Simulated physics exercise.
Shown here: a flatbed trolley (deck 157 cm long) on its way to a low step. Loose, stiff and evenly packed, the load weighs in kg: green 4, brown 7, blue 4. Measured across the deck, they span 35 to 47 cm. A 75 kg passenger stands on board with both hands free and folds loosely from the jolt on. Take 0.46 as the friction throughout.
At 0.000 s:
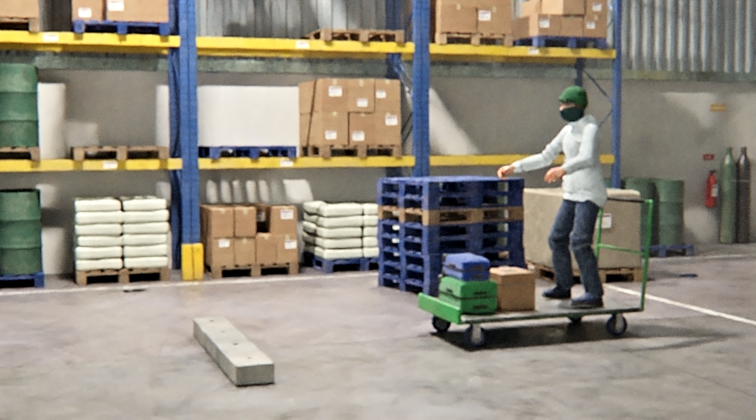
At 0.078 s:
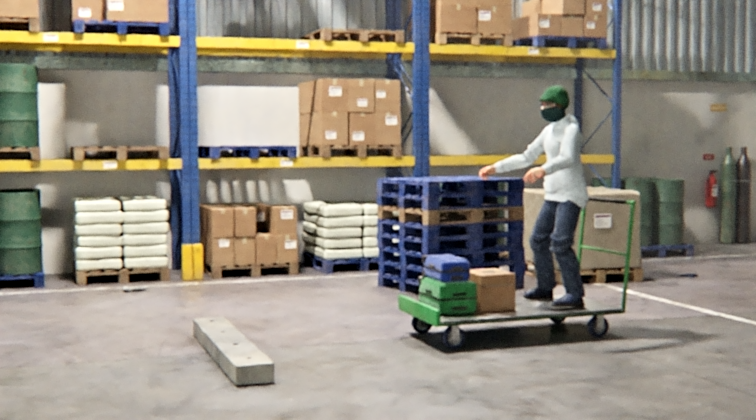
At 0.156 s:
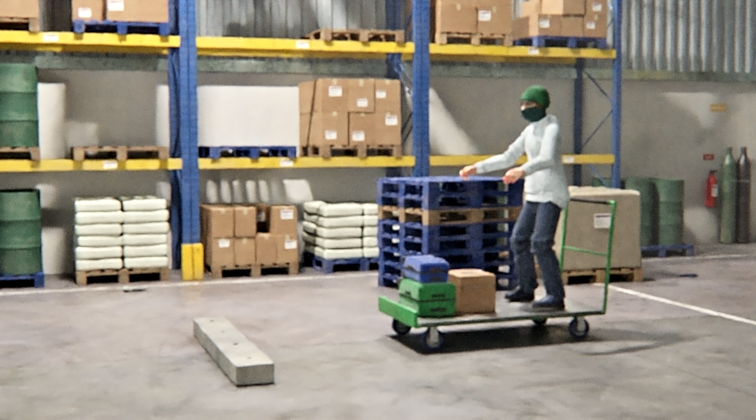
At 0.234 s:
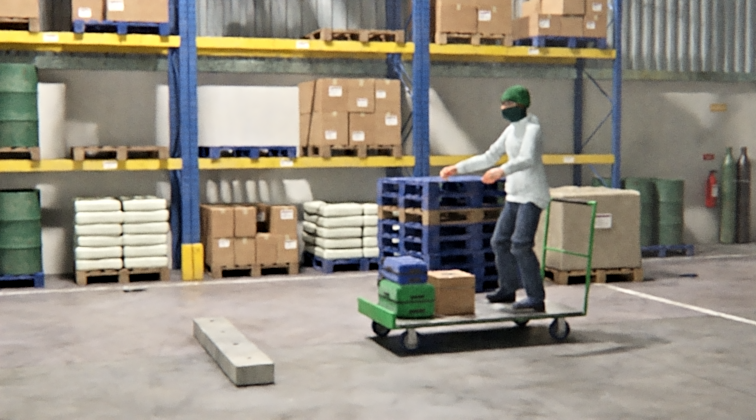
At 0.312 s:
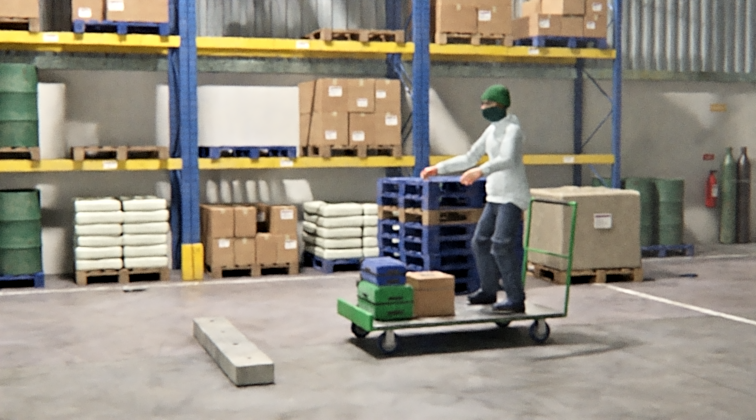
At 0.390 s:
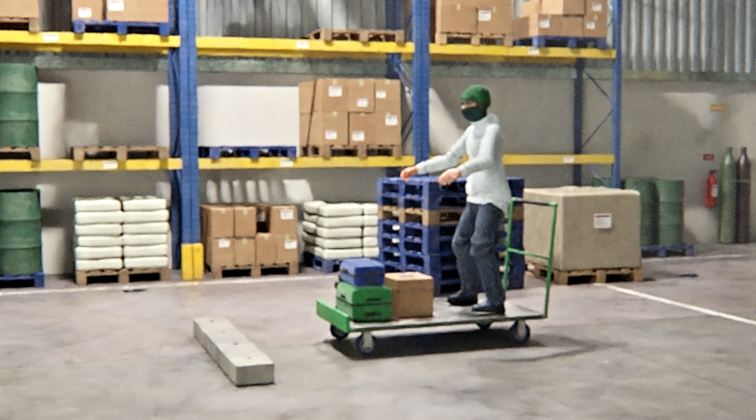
Green flatbed trolley carrying a standing masked passenger, stacked cases and a cardboard box, rolling steadily left across a warehouse floor.
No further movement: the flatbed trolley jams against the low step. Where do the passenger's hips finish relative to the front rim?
The passenger's hips finish short of the front rim.
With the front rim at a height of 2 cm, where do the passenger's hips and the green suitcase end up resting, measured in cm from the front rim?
In that case hips 70 behind, green 20 behind.
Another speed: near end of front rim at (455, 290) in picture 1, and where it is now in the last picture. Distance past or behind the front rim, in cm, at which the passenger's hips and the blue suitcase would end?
Hips 40 past, blue 150 past.
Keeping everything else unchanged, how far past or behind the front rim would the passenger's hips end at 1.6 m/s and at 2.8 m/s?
Roughly 70 cm behind the front rim on the first try and 30 cm past it on the second.
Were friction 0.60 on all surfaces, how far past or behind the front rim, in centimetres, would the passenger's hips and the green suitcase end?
Hips: 60 cm behind; green: 20 cm behind.
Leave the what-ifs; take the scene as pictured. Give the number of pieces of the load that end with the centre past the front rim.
Count of them: 1.
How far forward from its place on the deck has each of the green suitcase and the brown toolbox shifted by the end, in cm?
Ahead by: Green 5, brown 10 (cm).
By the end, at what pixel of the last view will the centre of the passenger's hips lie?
Around (285, 265).
Impact comes at 0.72 s.
After 0.97 s the passenger's hips are 83 cm behind the rim, near (342, 224) in the last picture's view.
After 1.27 s the passenger's hips are 56 cm behind the rim, near (308, 247) in the last picture's view.
After 1.72 s the passenger's hips are 37 cm behind the rim, near (283, 267) in the last picture's view.
At rest, 3.0 s, past the rim, blue suitcase; behind it, green suitcase, brown toolbox and the passenger's hips.
